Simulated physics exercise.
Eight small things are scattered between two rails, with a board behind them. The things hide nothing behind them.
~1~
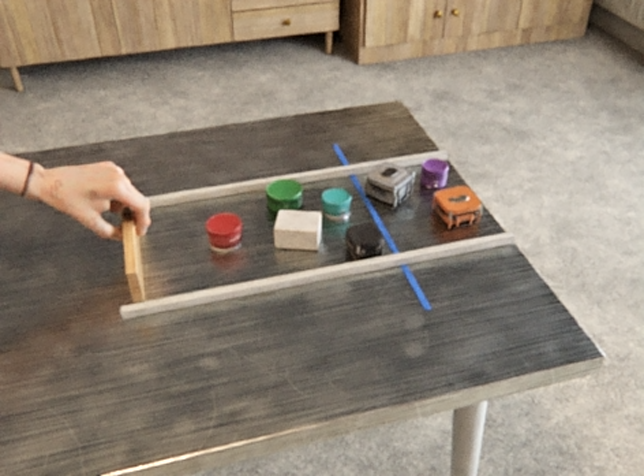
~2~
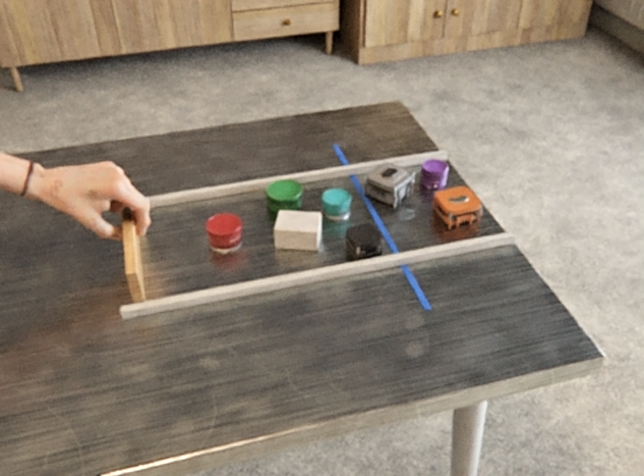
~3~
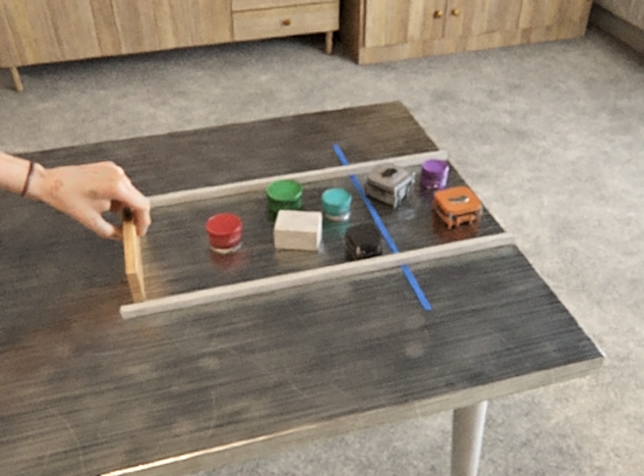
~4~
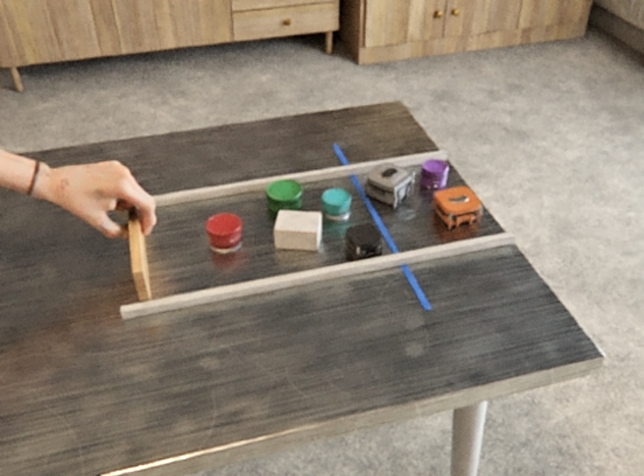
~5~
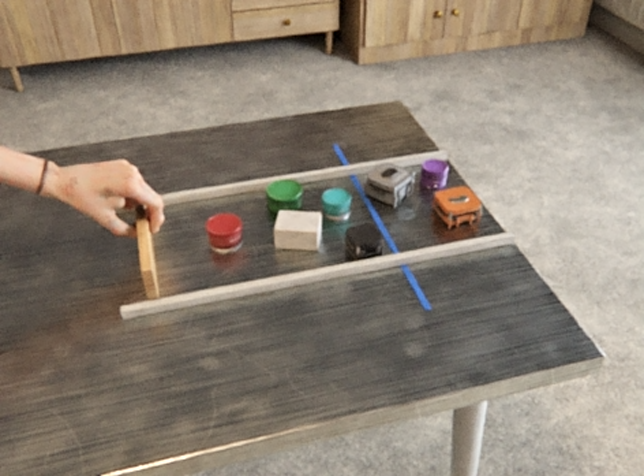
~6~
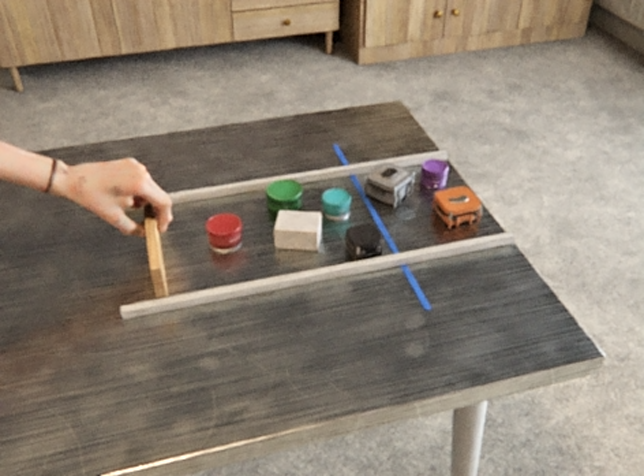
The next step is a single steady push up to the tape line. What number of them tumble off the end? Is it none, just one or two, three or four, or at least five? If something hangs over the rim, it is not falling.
The number that drop off is none.
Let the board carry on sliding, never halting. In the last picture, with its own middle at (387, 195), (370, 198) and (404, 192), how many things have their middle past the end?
1, 0 and 1.
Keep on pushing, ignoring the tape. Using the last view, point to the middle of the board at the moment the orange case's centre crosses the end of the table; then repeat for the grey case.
Estimated middle: (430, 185), and (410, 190) for the other.
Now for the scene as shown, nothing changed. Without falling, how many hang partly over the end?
Count of overhanging things: 1.
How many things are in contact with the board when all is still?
The count in contact is 4.
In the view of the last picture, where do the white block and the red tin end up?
The one named first is at (397, 217), the next at (386, 196).
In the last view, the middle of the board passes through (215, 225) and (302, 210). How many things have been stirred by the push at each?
First 1, after that 5.
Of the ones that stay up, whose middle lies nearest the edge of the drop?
Purple tub.
Early on, none off yet; purple tub at rest near (434, 174); orange case at rest near (457, 208); grey case at rest near (389, 185).
Finally, the number that fall off is zero.
